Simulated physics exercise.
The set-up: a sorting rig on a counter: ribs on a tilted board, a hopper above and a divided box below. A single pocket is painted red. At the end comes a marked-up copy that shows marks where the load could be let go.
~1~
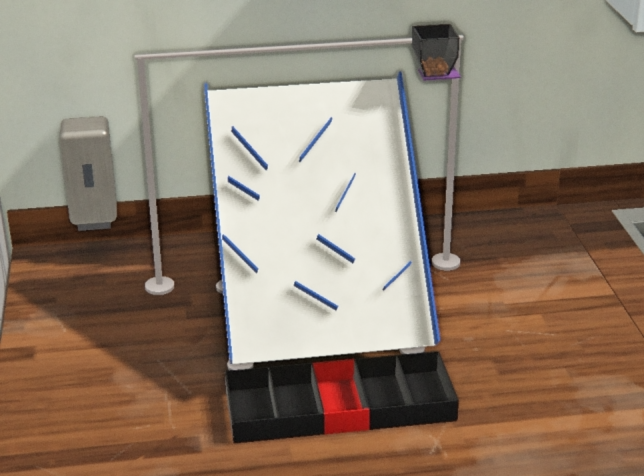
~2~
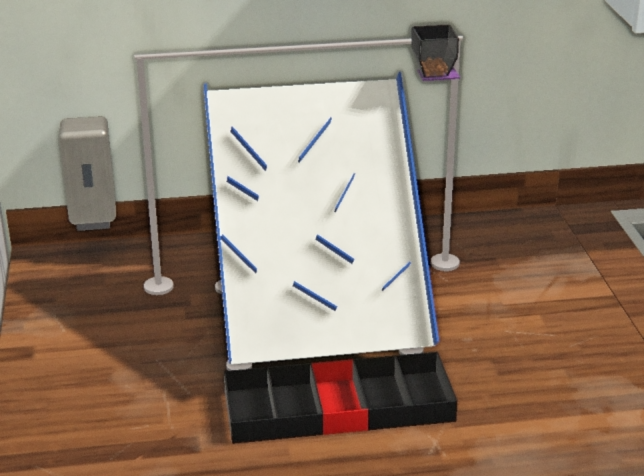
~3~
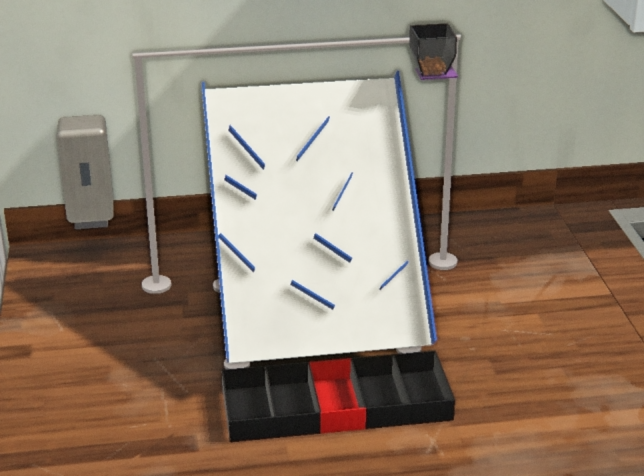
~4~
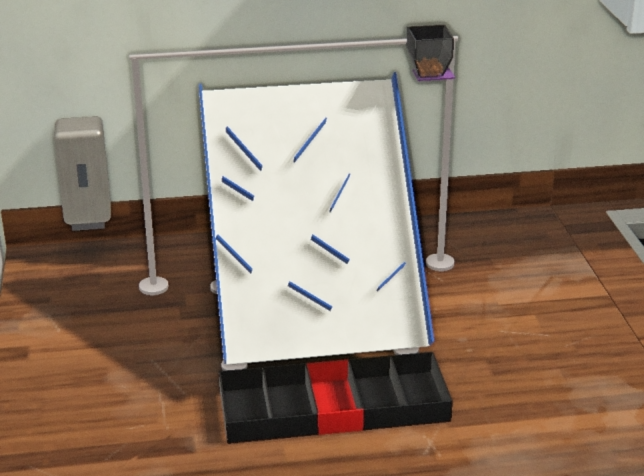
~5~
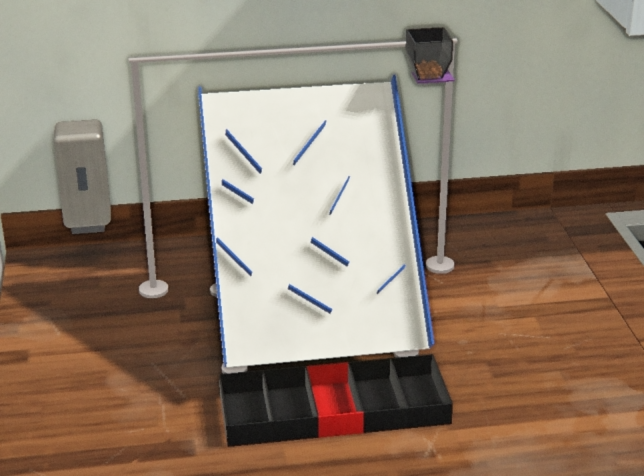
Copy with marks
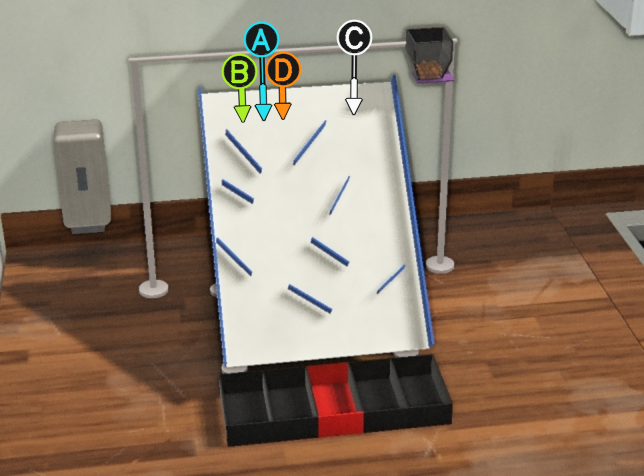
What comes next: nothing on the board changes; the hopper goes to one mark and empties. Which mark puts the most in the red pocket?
The answer is mark C.
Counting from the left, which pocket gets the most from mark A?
It is the fourth one.
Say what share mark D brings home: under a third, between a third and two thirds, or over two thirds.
Mark D gives under a third.
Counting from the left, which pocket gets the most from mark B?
The fourth from the left.
On the marked copy, mark A meets the board at (263, 114); mark B meets the board at (242, 116); mark C meets the board at (353, 108); mark D meets the board at (282, 113).
With A, none at all in the red pocket, all but a few in other pockets, only a few outside the box.
With B, only a few in the red pocket, all but a few in other pockets.
With C, close to half in the red pocket, close to half in other pockets.
With D, none at all in the red pocket, the bulk in other pockets, a small share outside the box.
